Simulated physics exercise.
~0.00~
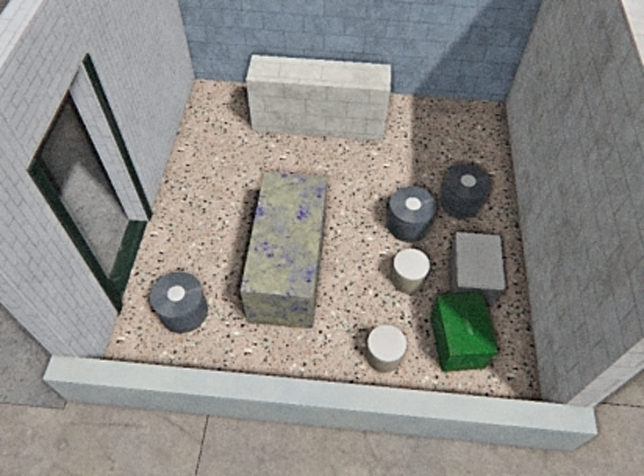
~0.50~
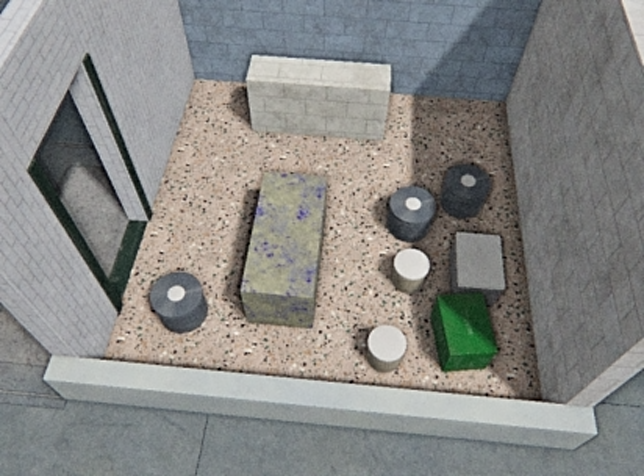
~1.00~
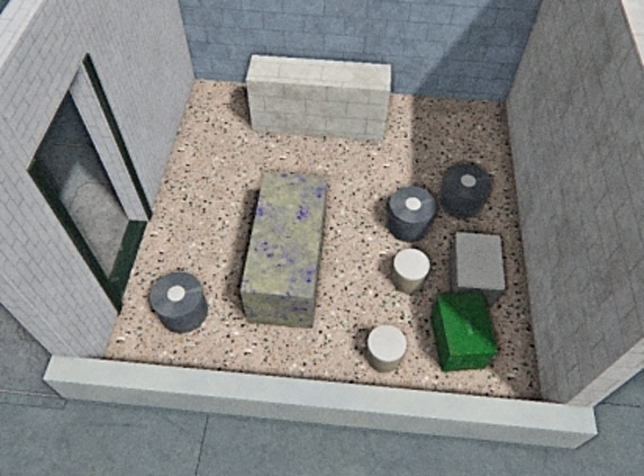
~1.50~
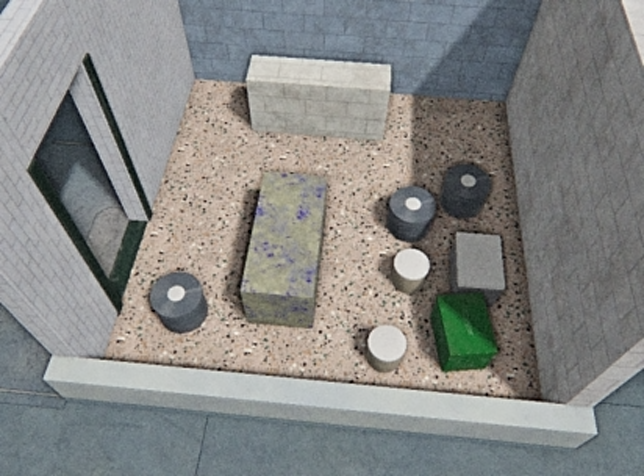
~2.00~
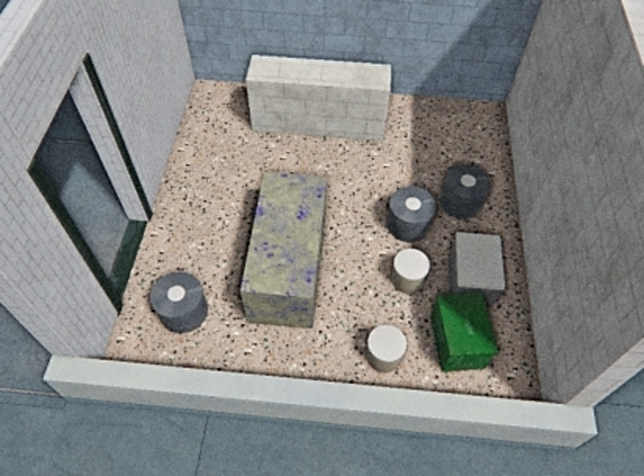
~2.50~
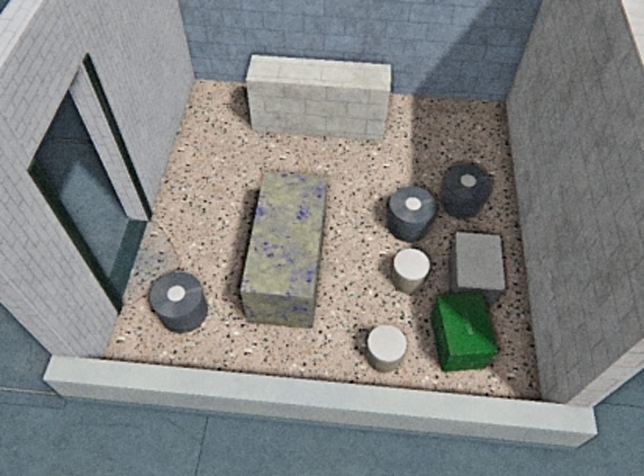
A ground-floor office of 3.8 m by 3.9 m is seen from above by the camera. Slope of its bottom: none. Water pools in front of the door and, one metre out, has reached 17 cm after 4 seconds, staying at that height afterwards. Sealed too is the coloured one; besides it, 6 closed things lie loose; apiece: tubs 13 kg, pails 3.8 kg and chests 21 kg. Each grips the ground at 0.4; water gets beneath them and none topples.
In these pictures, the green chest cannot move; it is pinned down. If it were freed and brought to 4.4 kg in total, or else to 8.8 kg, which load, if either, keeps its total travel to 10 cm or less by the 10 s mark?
Neither load suffices.
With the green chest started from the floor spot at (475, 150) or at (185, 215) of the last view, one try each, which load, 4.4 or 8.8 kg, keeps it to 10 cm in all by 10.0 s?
In that order: It takes the larger; neither is enough.
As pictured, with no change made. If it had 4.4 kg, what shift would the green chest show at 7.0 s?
Close to 0 centimetres.
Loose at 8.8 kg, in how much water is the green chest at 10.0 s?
6 cm, roughly.
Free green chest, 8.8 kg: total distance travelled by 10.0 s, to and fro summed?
Total distance: Near 30 cm.
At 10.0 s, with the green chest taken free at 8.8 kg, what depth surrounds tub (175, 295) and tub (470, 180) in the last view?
I'd put it at 10 cm and 4 cm respectively.
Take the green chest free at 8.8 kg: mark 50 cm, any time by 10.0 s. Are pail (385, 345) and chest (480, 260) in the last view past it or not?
In turn: Beyond, below.
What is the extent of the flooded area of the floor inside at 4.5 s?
About 3.0 m2.
After 3.5 s the green chest would be 0 cm from its start with 4.4 kg and 0 cm from its start with 8.8 kg; 0 cm of water round it then.
After 4.5 s the green chest would be 0 cm from its start with 4.4 kg and 0 cm from its start with 8.8 kg; 0 cm of water round it then.
After 7.0 s the green chest would be 0 cm from its start with 4.4 kg and 0 cm from its start with 8.8 kg; 1 cm of water round it then.
After 10.0 s the green chest would be 37 cm from its start with 4.4 kg and 32 cm from its start with 8.8 kg; 6 cm of water round it then.
